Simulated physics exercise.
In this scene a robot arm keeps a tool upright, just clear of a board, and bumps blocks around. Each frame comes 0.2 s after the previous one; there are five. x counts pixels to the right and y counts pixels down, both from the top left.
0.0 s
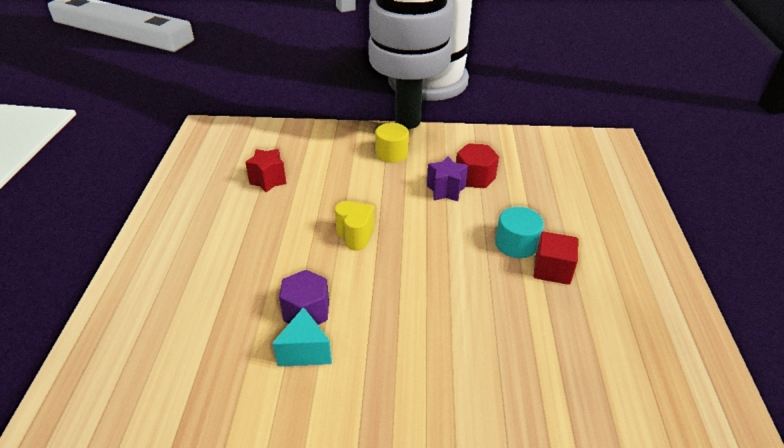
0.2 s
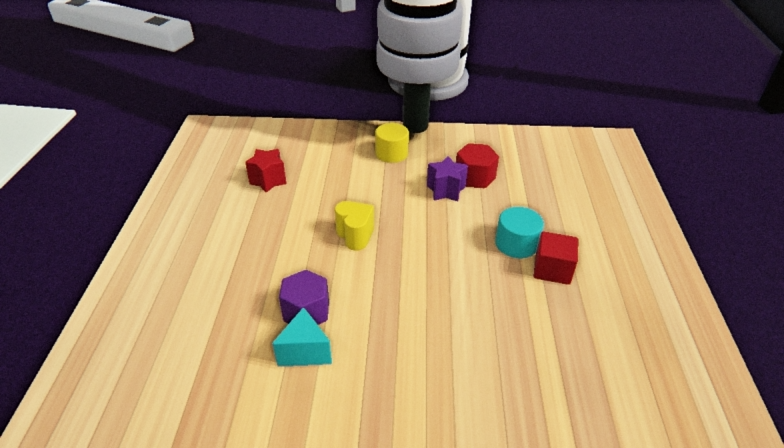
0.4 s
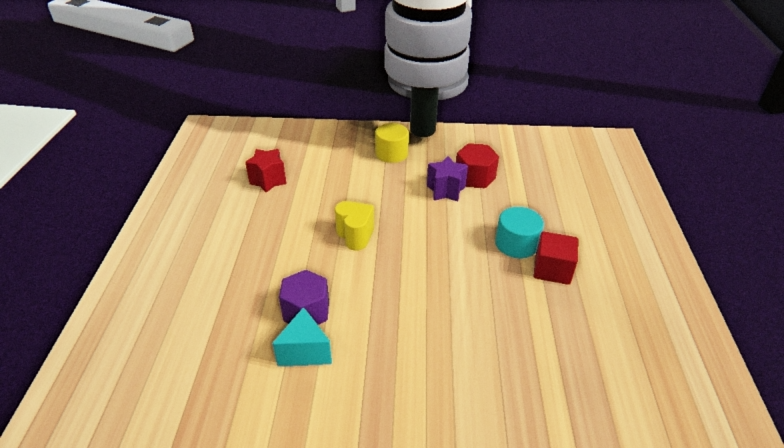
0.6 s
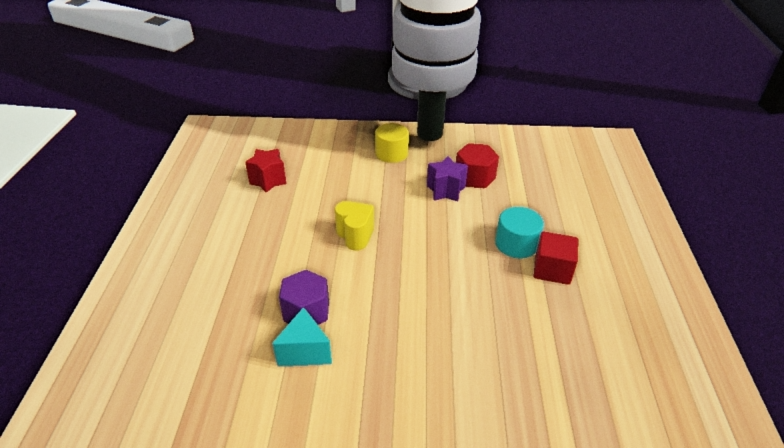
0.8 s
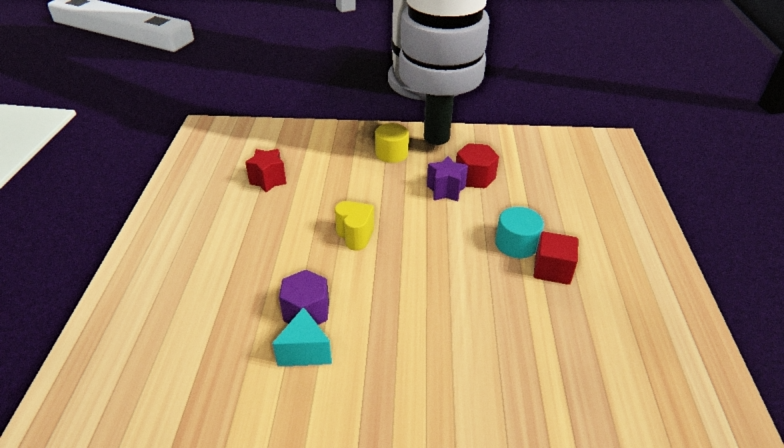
The clip opens on a light wooden board scattered with small red, yellow, purple and turquoise blocks, a robot arm's dark tip near the yellow disc at the far edge. The tip drifts slightly right and toward the viewer, nearing the purple star, while every block stays still.
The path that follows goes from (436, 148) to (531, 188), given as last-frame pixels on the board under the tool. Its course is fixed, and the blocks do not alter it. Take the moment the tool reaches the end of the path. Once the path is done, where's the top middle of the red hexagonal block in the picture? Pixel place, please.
The centre of its top will be at (500, 174).
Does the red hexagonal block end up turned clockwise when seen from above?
Yes
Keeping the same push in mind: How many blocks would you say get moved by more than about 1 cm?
A single block is moved.
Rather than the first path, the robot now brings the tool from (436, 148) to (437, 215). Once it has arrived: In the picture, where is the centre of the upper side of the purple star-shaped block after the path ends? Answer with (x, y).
Around pixel (469, 197).
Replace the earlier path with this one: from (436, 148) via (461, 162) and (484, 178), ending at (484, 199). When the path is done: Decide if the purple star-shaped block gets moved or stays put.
It stays put.
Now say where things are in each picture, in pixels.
In the first frame, tool tip (408, 124); block tops, yellow disc (392, 131); red hexagonal block (478, 154).
In the second frame, tool (415, 128); blocks unchanged.
In the third frame, tool (423, 132); blocks unchanged.
In the fourth frame, tool (430, 135); blocks unchanged.
In the fifth frame, tool (437, 139); yellow disc (392, 131); red hexagonal block (478, 154).
On the path given first. One third of the way, tool (467, 152); red hexagonal block (483, 157).
Two thirds of the way, tool (499, 165); red hexagonal block (497, 170), turned 65° clockwise.
At the end, tool (533, 179); yellow disc in place; red hexagonal block (500, 174), turned 85° clockwise.
